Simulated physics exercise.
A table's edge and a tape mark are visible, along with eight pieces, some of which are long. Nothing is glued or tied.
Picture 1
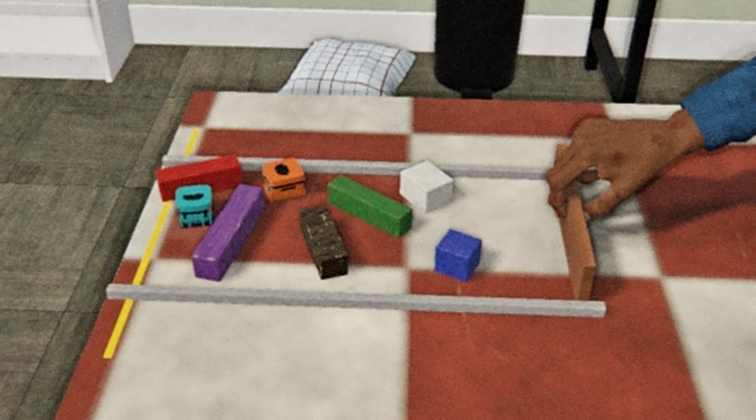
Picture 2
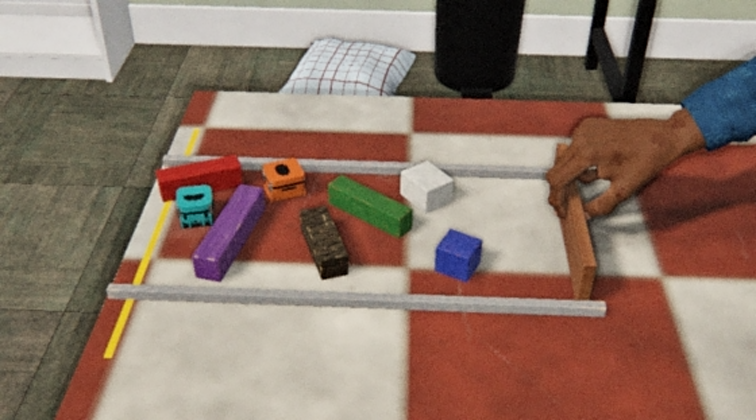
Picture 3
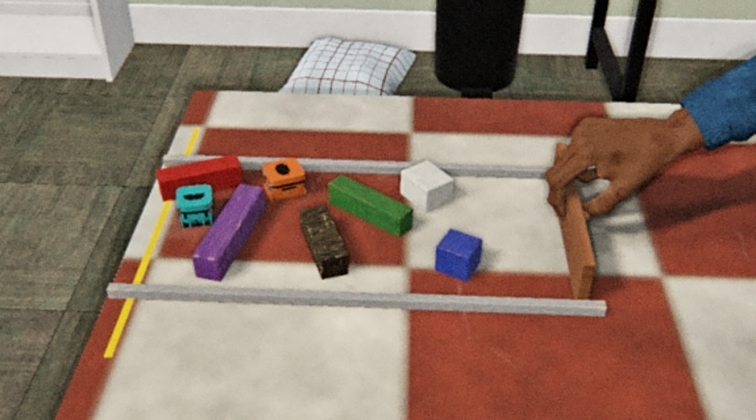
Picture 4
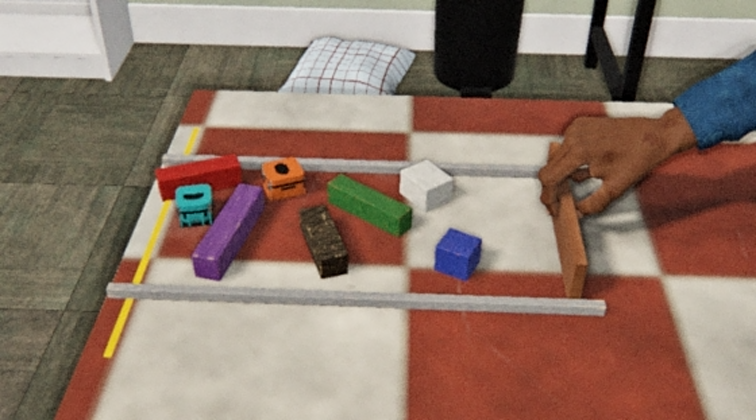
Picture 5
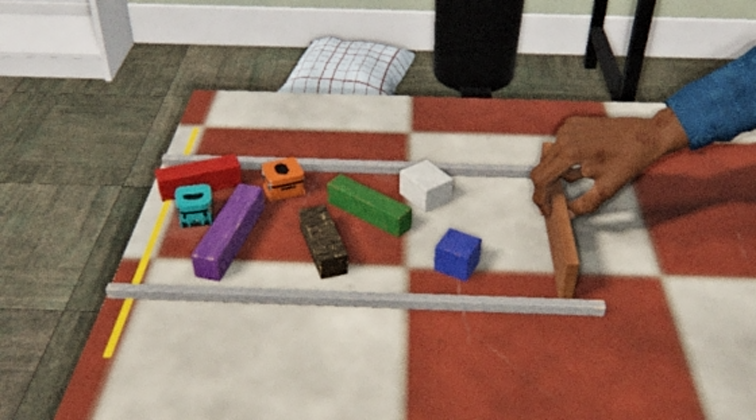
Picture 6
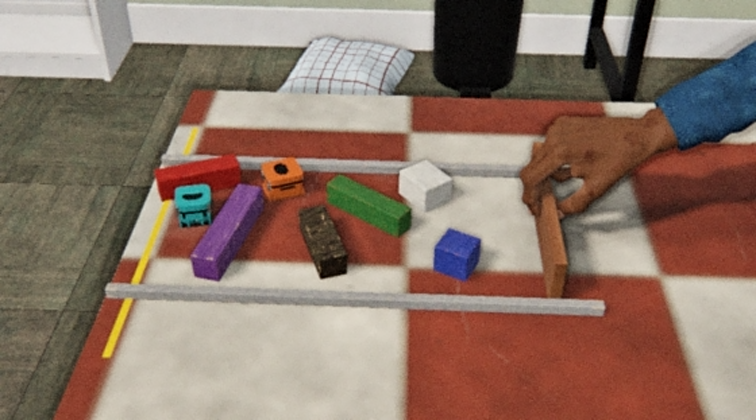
To begin with, a hand holds an upright brown board at the right end of two pale rails on a checkered table, with colourful blocks and small cases lying between them, near a yellow tape line. The hand stays nearly still, then slides the board slightly left, while the pieces stay in place.
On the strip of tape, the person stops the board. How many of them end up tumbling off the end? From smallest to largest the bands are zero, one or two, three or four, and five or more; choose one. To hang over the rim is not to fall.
The right band is five or more.
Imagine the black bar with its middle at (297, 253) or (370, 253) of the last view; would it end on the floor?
Black bar - first try slides off, second try slides off.
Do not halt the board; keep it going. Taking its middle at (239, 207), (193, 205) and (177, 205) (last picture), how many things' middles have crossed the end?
Respectively 1, 4 and 5.
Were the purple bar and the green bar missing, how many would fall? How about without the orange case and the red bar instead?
First try: 4 fallen; other try: 4.
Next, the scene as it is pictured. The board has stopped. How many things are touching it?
2 of them.
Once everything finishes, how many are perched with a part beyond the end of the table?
2 in all.
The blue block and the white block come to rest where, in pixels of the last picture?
Same order as the question: First (123, 250), second (157, 170).
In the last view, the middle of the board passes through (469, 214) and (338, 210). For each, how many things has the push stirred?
Answer - first 1, then 5.
A little later, none off yet; red bar at rest near (199, 177); turquoise case at rest near (194, 207); purple bar at rest near (230, 230).
Next, none off yet; red bar shifted a little near (185, 172); turquoise case shifted about its own width near (172, 209); purple bar shifted a little near (198, 231).
When it is over, the number that fall off is five or more; down, green bar, black bar, orange case, purple bar, turquoise case and red bar.
